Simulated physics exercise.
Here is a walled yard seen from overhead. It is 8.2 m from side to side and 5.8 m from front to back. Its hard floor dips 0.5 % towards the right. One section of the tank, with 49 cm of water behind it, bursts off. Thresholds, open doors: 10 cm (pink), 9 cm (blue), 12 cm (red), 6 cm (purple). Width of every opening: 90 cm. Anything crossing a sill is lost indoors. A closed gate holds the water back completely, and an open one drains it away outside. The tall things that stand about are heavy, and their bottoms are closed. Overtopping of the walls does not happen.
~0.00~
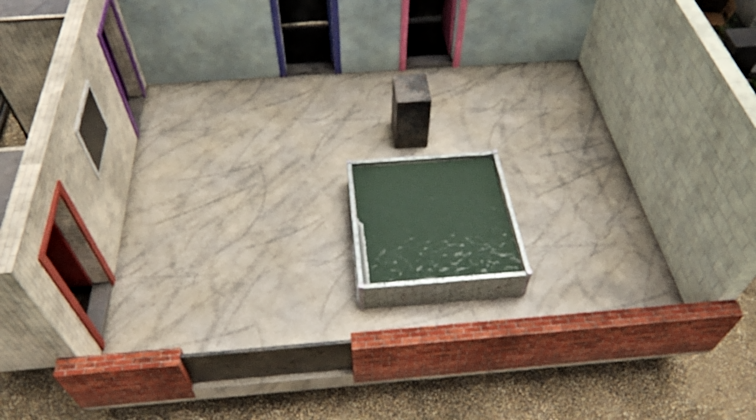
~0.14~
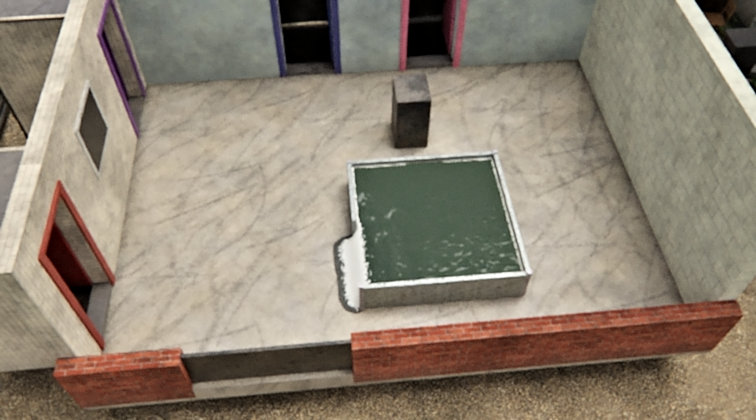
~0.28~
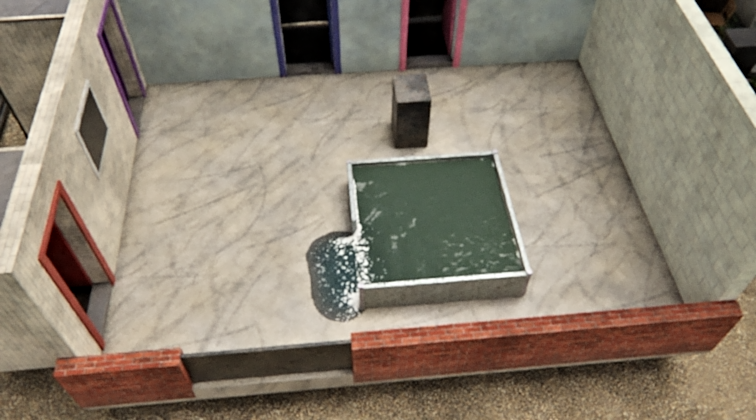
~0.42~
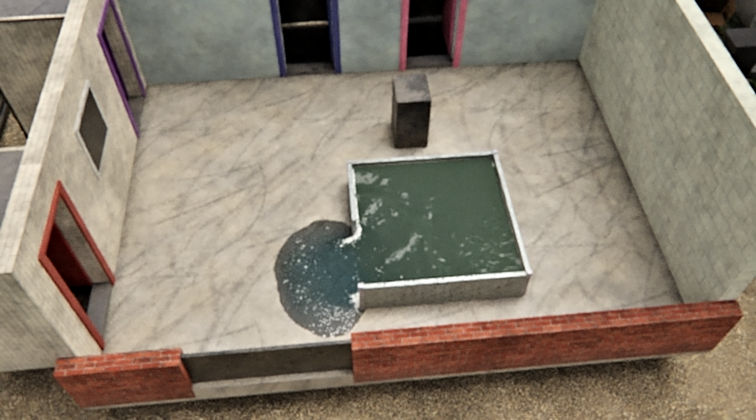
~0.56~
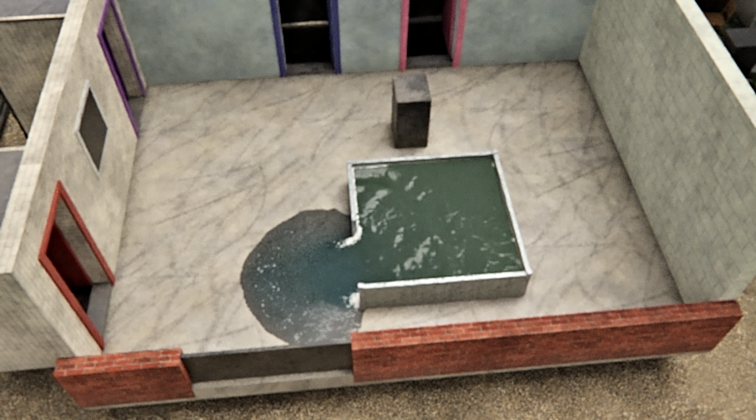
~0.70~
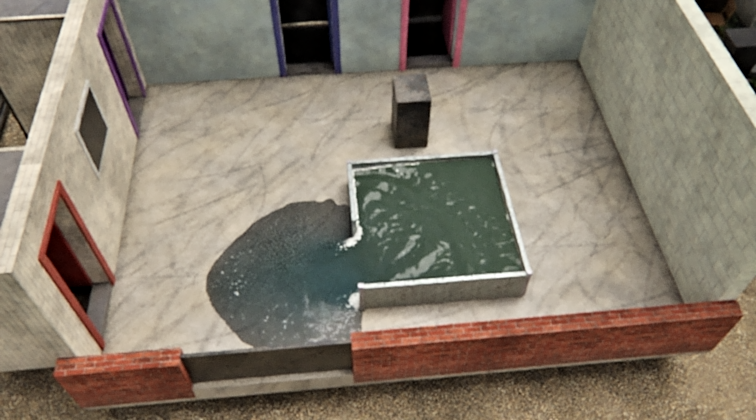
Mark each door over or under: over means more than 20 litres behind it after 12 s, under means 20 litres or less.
Pink door under, blue door under, red door over, purple door over.
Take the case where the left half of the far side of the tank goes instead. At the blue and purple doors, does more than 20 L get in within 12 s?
Compared with the limit, blue is higher and purple is higher.
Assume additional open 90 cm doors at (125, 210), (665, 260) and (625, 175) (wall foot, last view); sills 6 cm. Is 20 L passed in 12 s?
In sequence the answers are more than that, less than that and less than that.
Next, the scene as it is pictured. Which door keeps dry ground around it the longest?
The answer is the pink door.
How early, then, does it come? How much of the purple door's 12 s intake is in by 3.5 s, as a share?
Share: ~ 0 %.
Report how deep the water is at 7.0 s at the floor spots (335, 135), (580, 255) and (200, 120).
2, 0 and 5 cm, respectively.
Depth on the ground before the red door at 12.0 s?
5.5 cm.
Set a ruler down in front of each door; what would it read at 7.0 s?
Centimetres: Pink 3 / blue 8 / red 13 / purple 9.
After 1.4 s water covers 20 % of the floor and is deepest (28 cm) near (352, 288); pink door not reached, blue door not reached, red door 11 cm at the sill, 0 L in, purple door not reached.
After 2.2 s water covers 25 % of the floor and is deepest (34 cm) near (116, 353); pink door not reached, blue door not reached, red door 21 cm at the sill, 5 L in, purple door not reached.
After 3.5 s water covers 30 % of the floor and is deepest (24 cm) near (98, 380); pink door not reached, blue door not reached, red door 23 cm at the sill, 68 L in, purple door 4 cm at the sill, 0 L in.
After 7.0 s water covers 55 % of the floor and is deepest (14 cm) near (145, 98); pink door 3 cm at the sill, 0 L in, blue door 8 cm at the sill, 0 L in, red door 13 cm at the sill, 116 L in, purple door 9 cm at the sill, 9 L in.
After 12.0 s water covers 90 % of the floor and is deepest (10 cm) near (582, 73); pink door 4 cm at the sill, 0 L in, blue door 6 cm at the sill, 0 L in, red door 6 cm at the sill, 118 L in, purple door 8 cm at the sill, 50 L in.
